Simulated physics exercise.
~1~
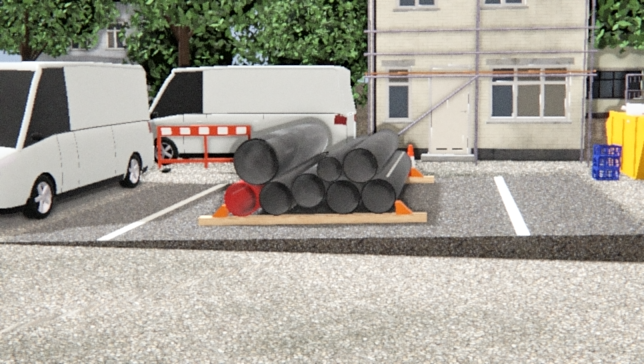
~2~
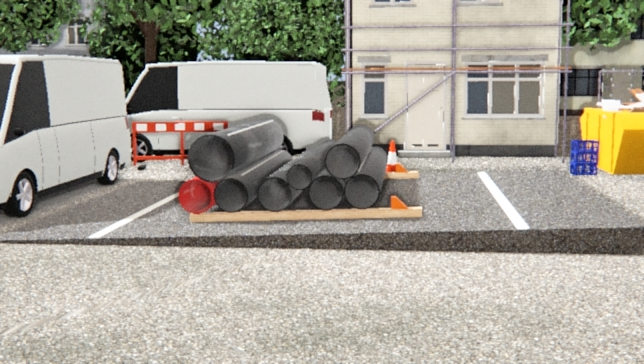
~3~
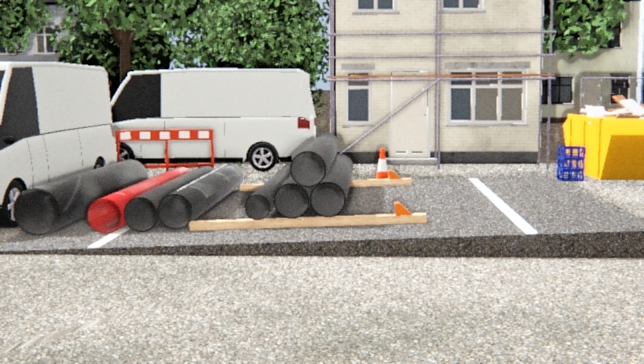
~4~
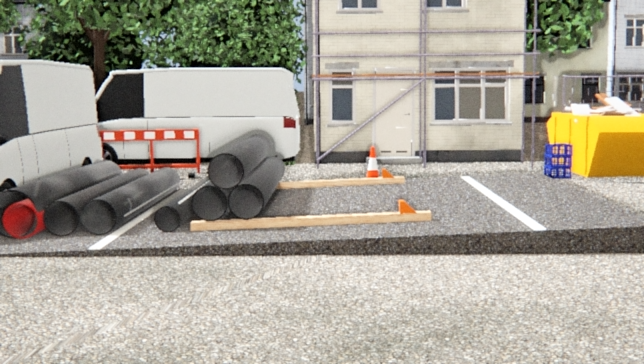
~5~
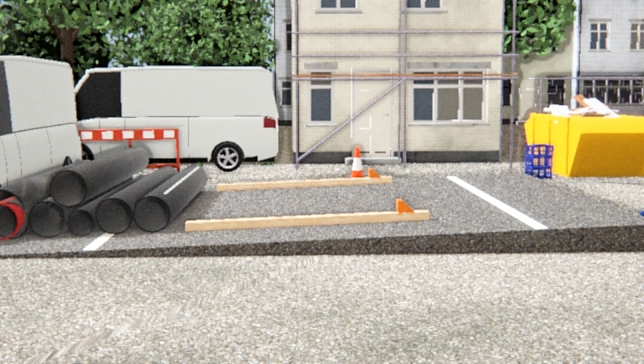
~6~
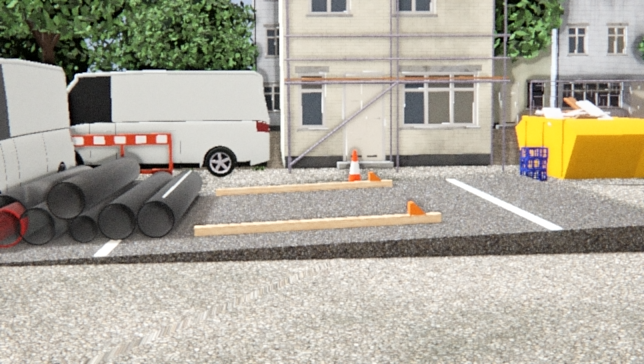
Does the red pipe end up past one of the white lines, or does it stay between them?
It ends up past the left white line, at the far left among the grey pipes near the parked vans.
